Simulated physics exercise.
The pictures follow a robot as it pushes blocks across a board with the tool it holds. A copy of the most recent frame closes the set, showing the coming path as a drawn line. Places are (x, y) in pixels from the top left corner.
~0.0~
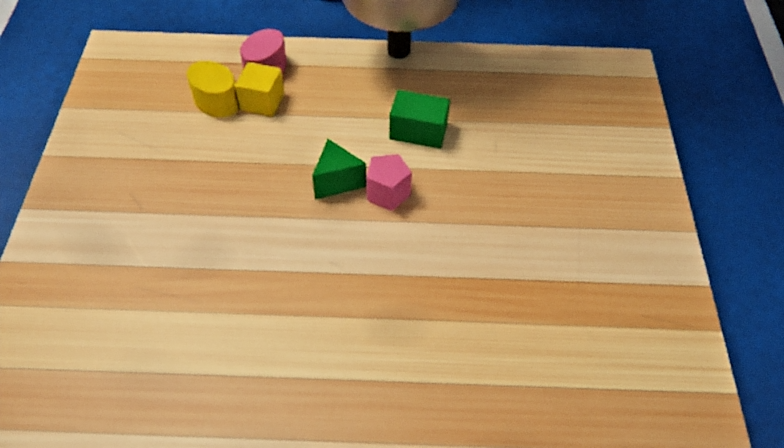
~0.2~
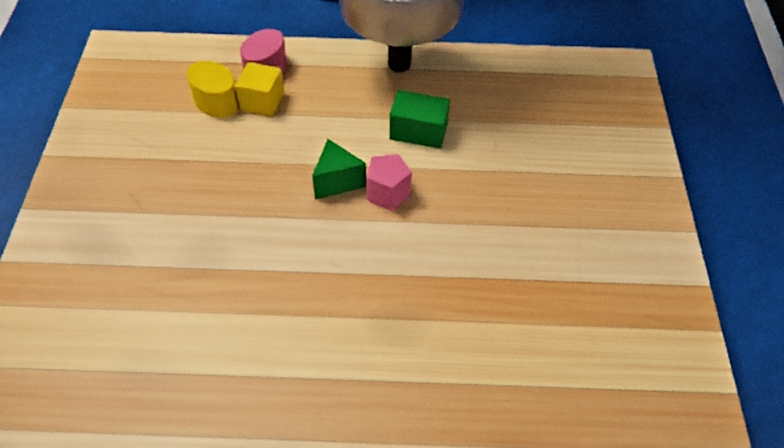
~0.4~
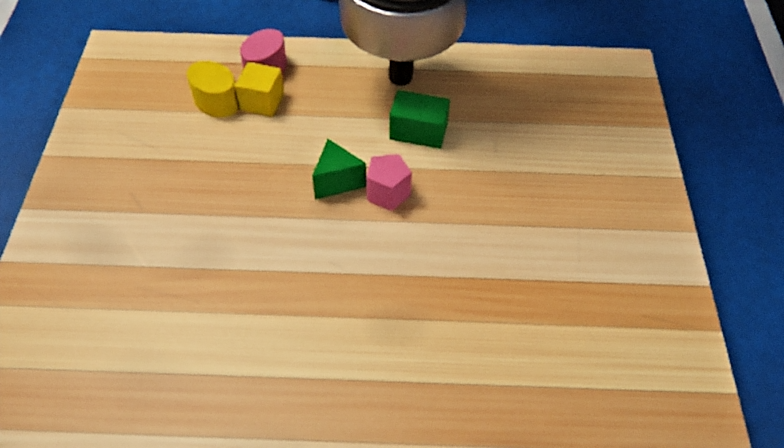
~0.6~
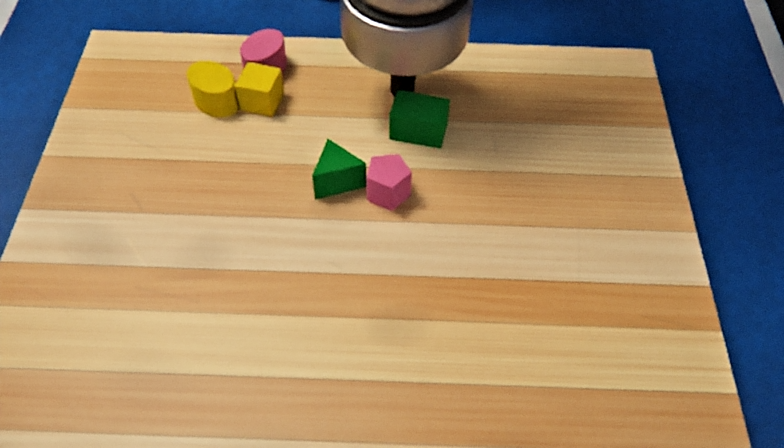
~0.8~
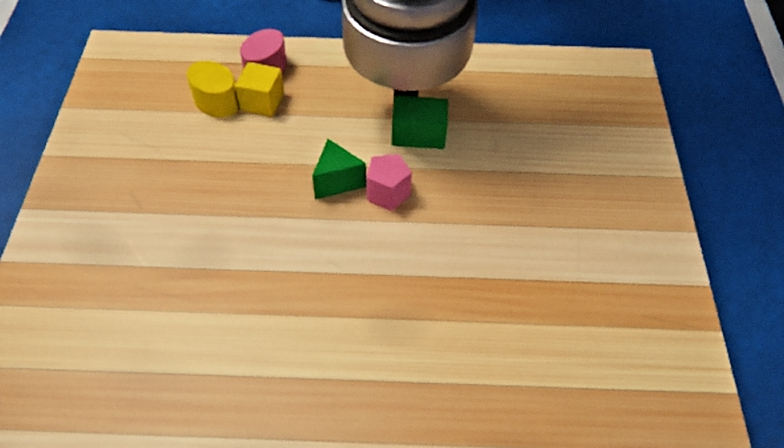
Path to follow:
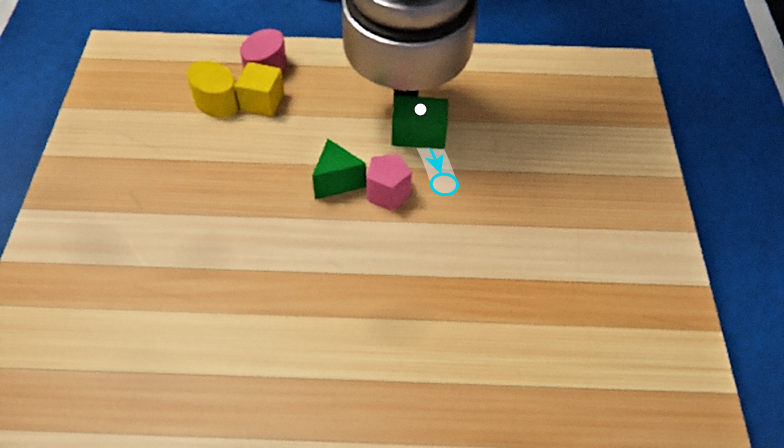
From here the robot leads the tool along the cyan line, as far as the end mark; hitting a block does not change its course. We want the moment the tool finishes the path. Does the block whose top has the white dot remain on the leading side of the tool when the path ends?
It seems so.
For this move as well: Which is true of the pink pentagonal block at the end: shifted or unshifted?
By then it is still where it was.
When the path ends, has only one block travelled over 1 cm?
Yes.
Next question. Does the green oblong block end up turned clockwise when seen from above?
My answer is no.
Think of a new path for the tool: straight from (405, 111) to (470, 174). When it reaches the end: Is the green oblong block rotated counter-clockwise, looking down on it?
My answer is no.
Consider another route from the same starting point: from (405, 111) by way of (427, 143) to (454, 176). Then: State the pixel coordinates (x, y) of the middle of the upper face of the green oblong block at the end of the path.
Most likely (475, 176).
Drawn move, from (405, 111) over (428, 145) to (444, 184); the dot is on the green oblong block.
On the path given first. One third of the way, tool (422, 126); green oblong block (435, 132).
Two thirds of the way, tool (436, 152); green oblong block (453, 158), turned 20° anticlockwise.
At the end, tool (445, 178); pink pentagonal block still; green oblong block (469, 182), turned 40° anticlockwise.
